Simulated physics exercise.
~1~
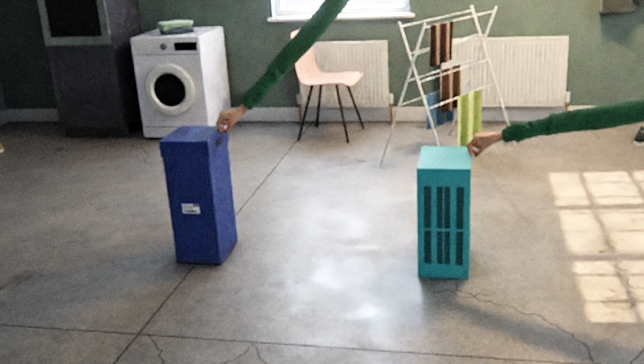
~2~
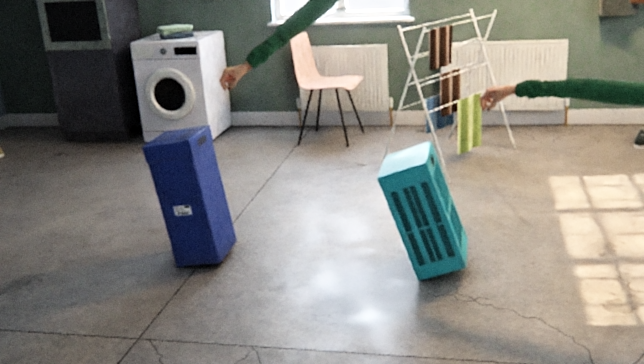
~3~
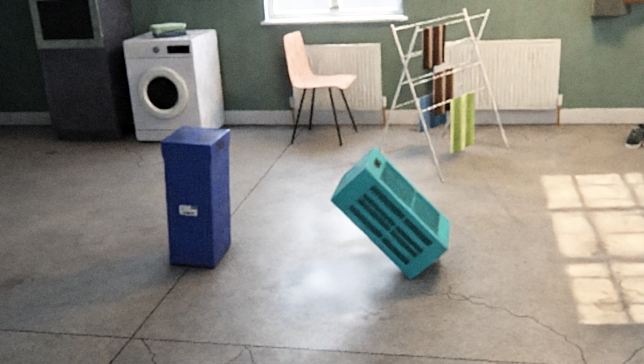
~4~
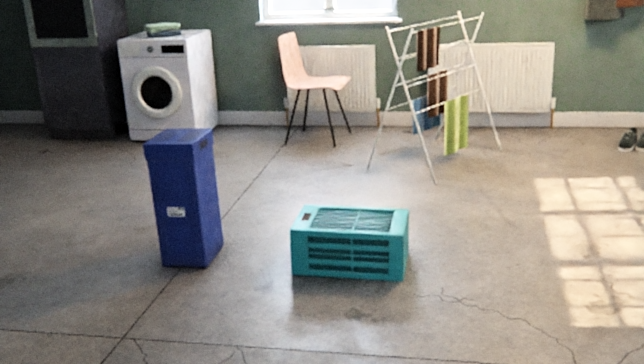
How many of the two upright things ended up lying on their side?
One of them did. The turquoise crate ended on its side, while the blue tote was still standing.
